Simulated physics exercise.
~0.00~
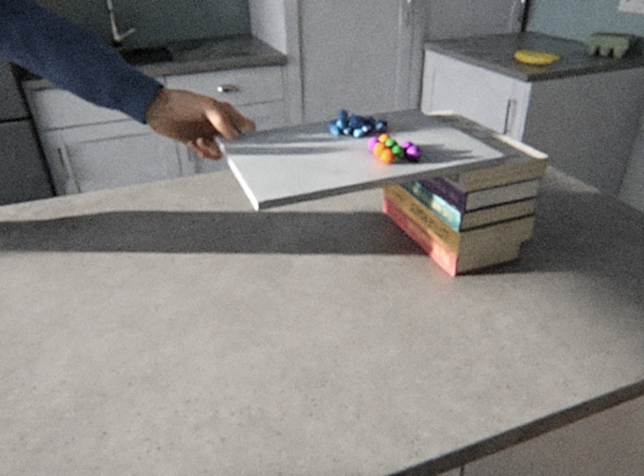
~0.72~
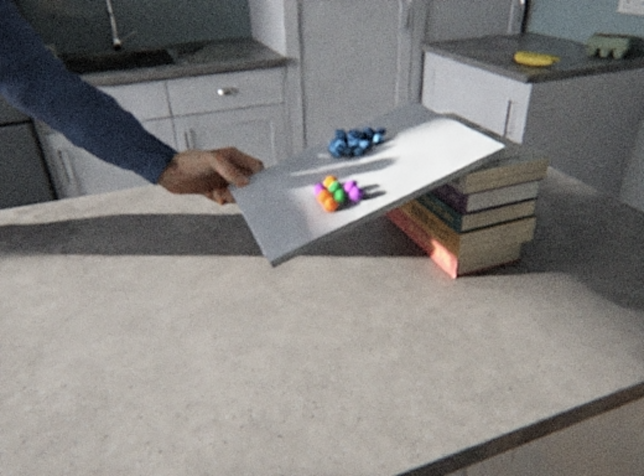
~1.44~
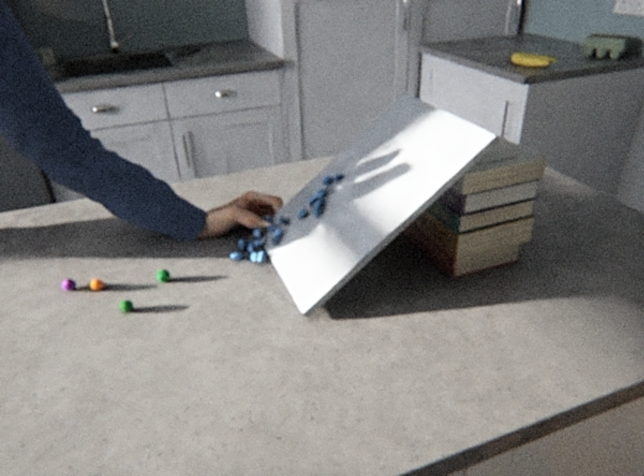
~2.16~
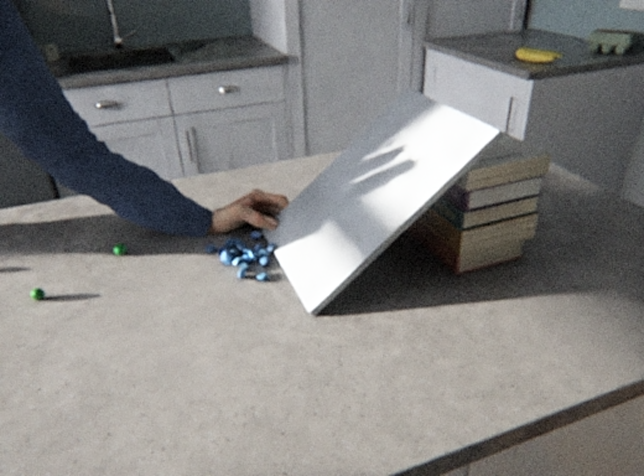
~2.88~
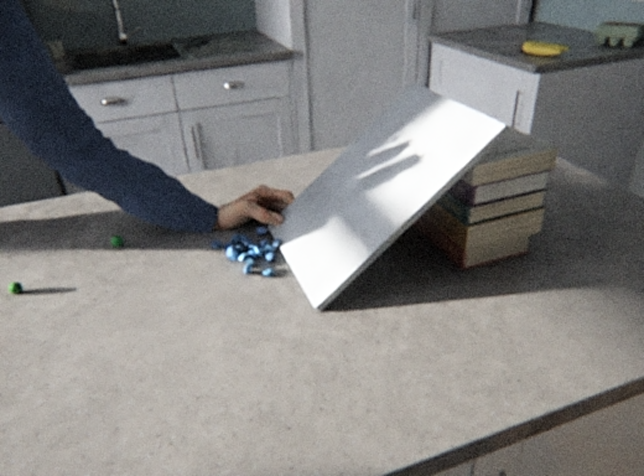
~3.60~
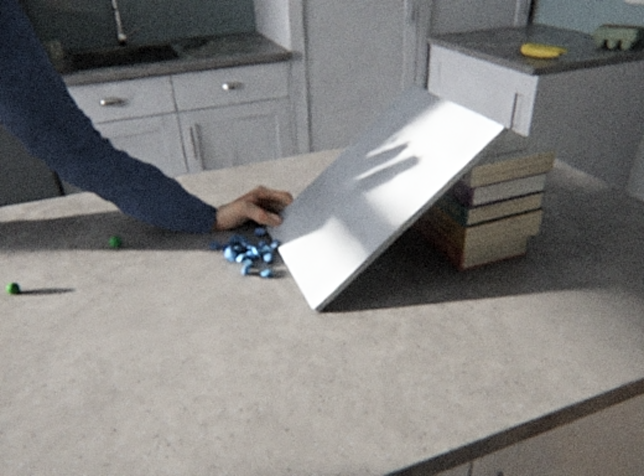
The clip shows a hand lowering one end of a white board propped on stacked books until it rests on the counter; the multicoloured balls in front roll far left, leaving only two green ones visible, while the blue pieces slide down later and settle near the board's foot.
